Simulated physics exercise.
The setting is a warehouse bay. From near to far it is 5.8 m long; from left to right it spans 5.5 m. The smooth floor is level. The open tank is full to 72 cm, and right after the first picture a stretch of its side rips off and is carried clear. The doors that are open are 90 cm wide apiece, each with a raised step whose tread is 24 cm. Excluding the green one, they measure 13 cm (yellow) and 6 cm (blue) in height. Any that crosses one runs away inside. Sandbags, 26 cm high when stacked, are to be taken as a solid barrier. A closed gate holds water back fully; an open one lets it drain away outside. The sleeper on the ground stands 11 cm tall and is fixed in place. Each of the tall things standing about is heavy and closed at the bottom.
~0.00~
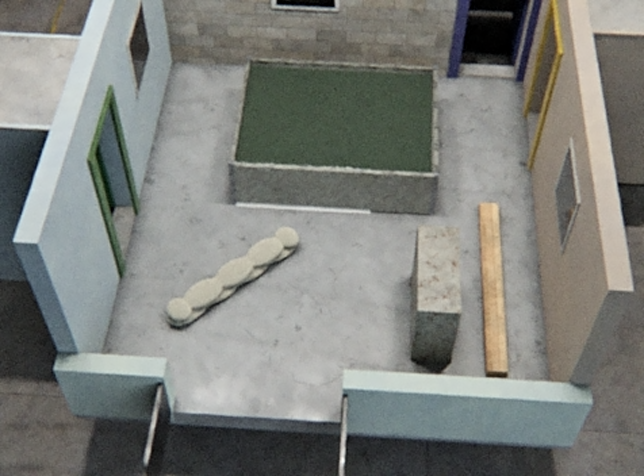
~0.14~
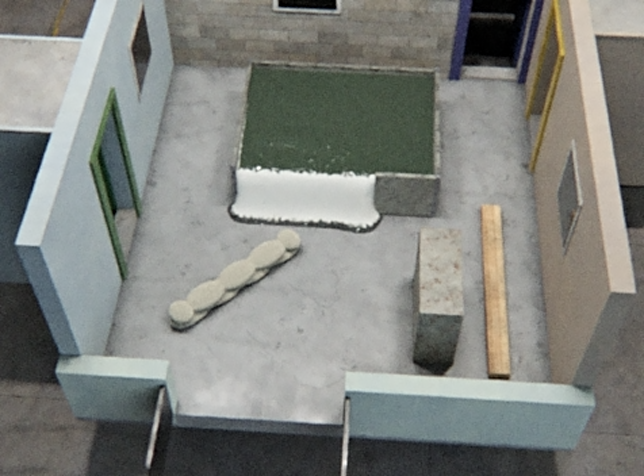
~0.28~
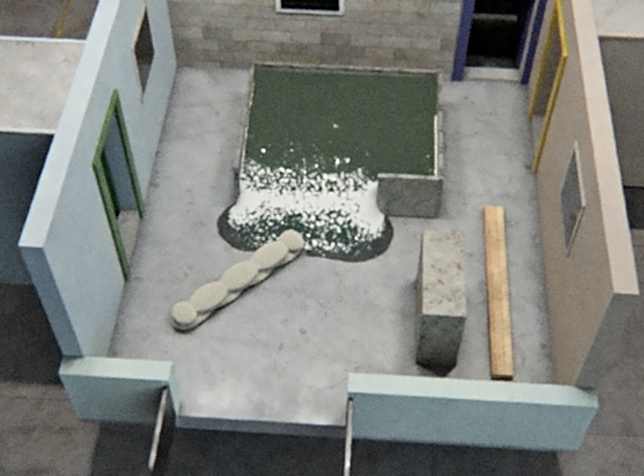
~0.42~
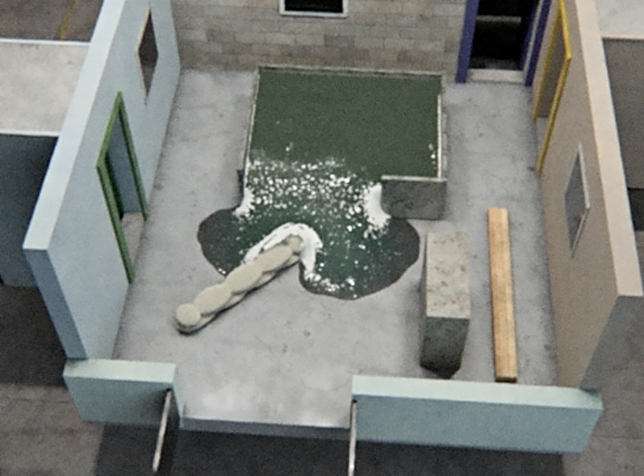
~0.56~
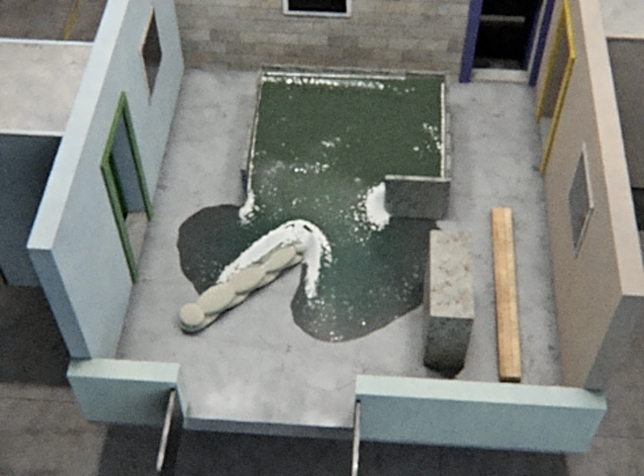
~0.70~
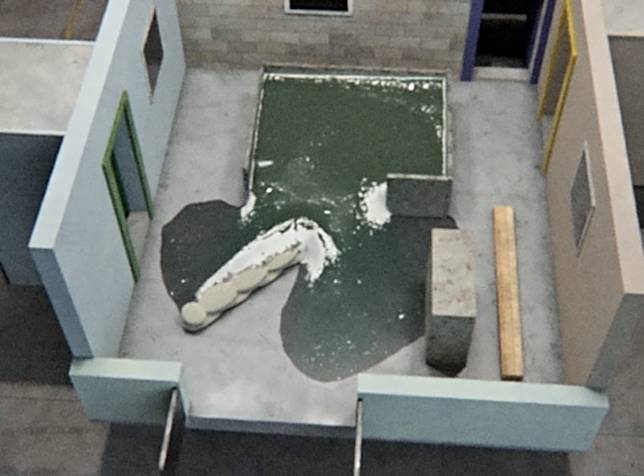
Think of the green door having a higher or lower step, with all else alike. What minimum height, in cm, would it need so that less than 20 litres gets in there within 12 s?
About 29 cm.
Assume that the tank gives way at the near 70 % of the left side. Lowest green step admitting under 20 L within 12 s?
Roughly 24 cm.
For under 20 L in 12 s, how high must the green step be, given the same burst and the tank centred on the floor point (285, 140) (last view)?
Then close to 32 cm.
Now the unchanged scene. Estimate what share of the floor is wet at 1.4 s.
The wet part is about 40 per cent.
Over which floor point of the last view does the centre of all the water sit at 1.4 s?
Near (332, 206).
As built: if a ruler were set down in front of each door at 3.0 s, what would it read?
Door by door in cm - yellow 0, blue 0, green 26.
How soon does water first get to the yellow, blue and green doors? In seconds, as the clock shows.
It arrives at the yellow door at 4.0 s, the blue door at 5.0 s and the green door at 0.9 s.
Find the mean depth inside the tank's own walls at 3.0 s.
It averages near 26 cm.
After 1.4 s water covers 40 % of the floor, deepest (48 cm) near (306, 237); 14 cm at the green door, 0 litres in over its 20 cm step.
After 3.0 s water covers 60 % of the floor, deepest (36 cm) near (110, 392); 26 cm at the green door, 70 litres in over its 20 cm step.
After 12.0 s water covers 95 % of the floor, deepest (14 cm) near (237, 103); 7 cm at the green door, 85 litres in over its 20 cm step.
At the green door as built, the water arrived by 1.0 s and peaked near 30 cm at 2.4 s.
With a step of 25.5 cm, 39 litres would have come in within the 12 s; with 34.5 cm, 6 litres. So under 20 litres takes about 29 cm.
